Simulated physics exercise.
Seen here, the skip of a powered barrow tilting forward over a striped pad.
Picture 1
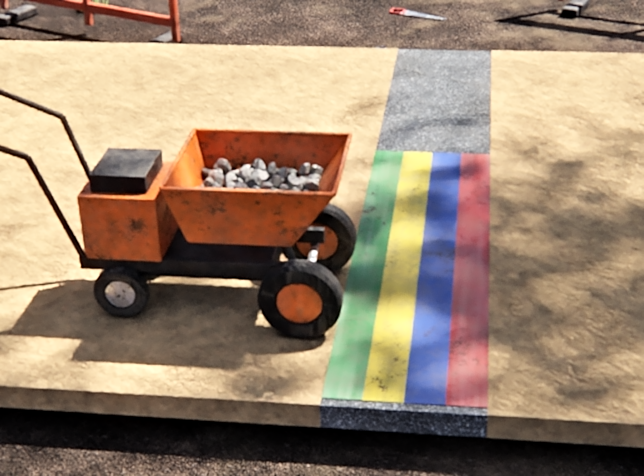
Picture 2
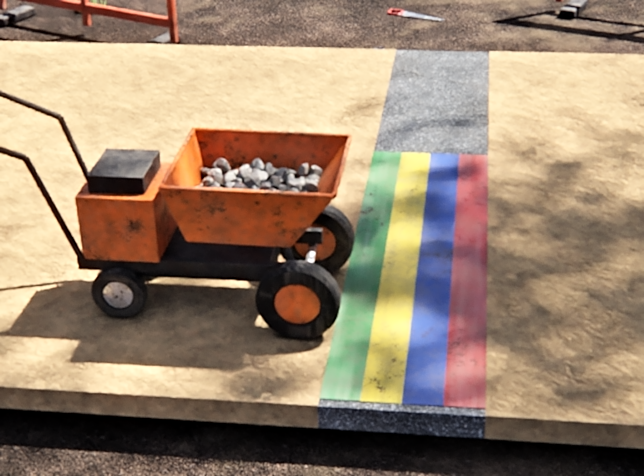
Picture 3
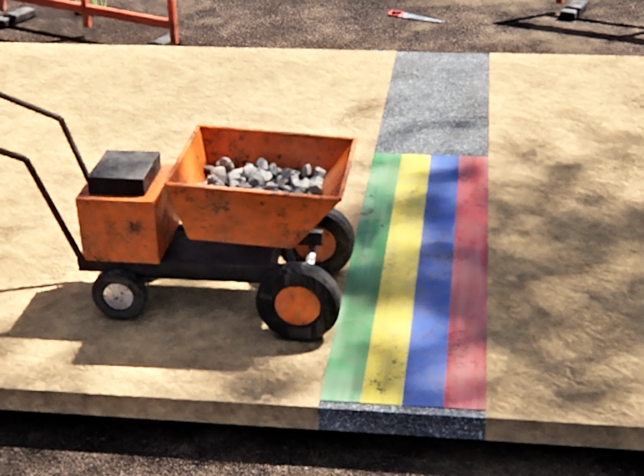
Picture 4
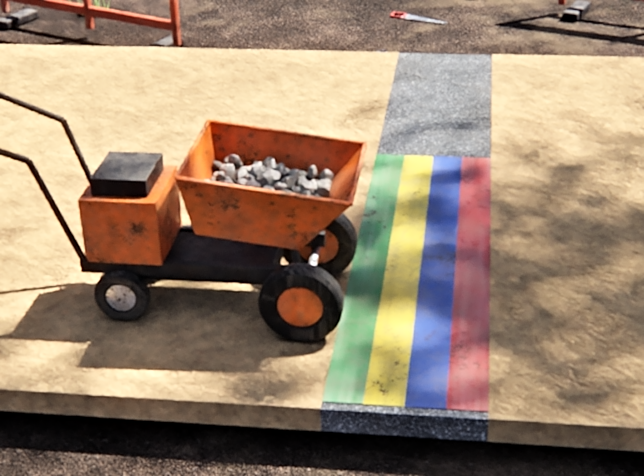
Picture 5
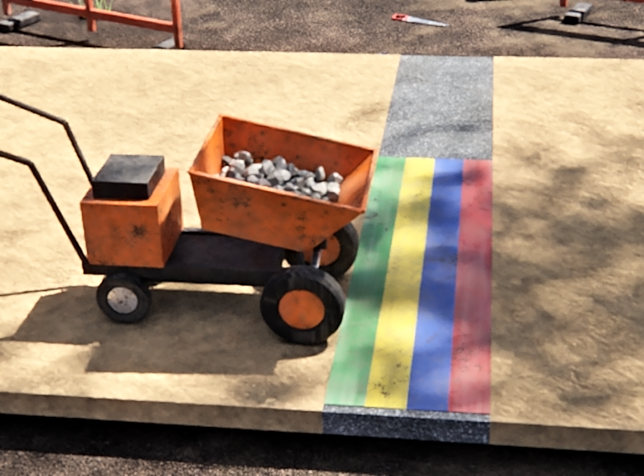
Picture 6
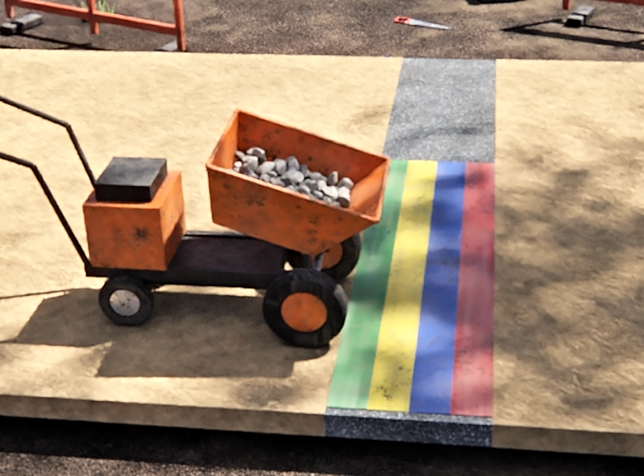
An orange barrow loaded with broken stones stood beside a pad striped green, yellow, blue and red, and its skip, level at first, slowly tilted forward to the right while the wheels barely moved.
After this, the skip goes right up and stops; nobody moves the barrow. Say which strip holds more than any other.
The red strip carries the most.
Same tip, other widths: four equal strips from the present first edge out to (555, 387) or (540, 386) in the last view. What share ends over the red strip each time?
In turn 20 and 20 in a hundred.
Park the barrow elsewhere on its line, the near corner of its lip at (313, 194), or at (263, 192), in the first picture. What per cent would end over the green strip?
In turn 0 and 10 in a hundred.
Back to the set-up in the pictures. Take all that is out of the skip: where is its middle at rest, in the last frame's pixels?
Close to (474, 312).
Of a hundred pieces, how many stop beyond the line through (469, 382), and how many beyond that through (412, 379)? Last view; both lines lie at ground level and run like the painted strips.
About 50 and 80 per cent.
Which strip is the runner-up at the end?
Next in line is blue.
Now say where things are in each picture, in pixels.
The first picture shows lip of the skip at (334, 195), level; top of the load at (254, 182), broken stones; green strip at (349, 362); yellow strip at (388, 364); blue strip at (428, 367); red strip at (468, 369).
The second picture shows lip of the skip at (334, 196), level; top of the load at (253, 182).
The third picture shows lip of the skip at (340, 200), tipped barely; top of the load at (247, 190).
The fourth picture shows lip of the skip at (350, 205), tipped a little; top of the load at (243, 184).
The fifth picture shows lip of the skip at (362, 212), tipped a little; top of the load at (253, 181).
The sixth picture shows lip of the skip at (376, 222), tipped clearly; top of the load at (250, 178); green strip at (353, 371); yellow strip at (393, 373); blue strip at (433, 376); red strip at (473, 378).
Soon, skip tipped steeply; all in the skip.
A while on, skip tipped right over; nearly all in the skip; a stray few over the blue strip; a small part over the red strip.
Towards the end, skip tipped right over; about a quarter in the skip; about a quarter over the blue strip; about a third over the red strip; about a quarter off the paint.
Finally, skip tipped right over; a small part in the skip; none over the green strip; none over the yellow strip; about a quarter over the blue strip; about a third over the red strip; about a quarter off the paint.
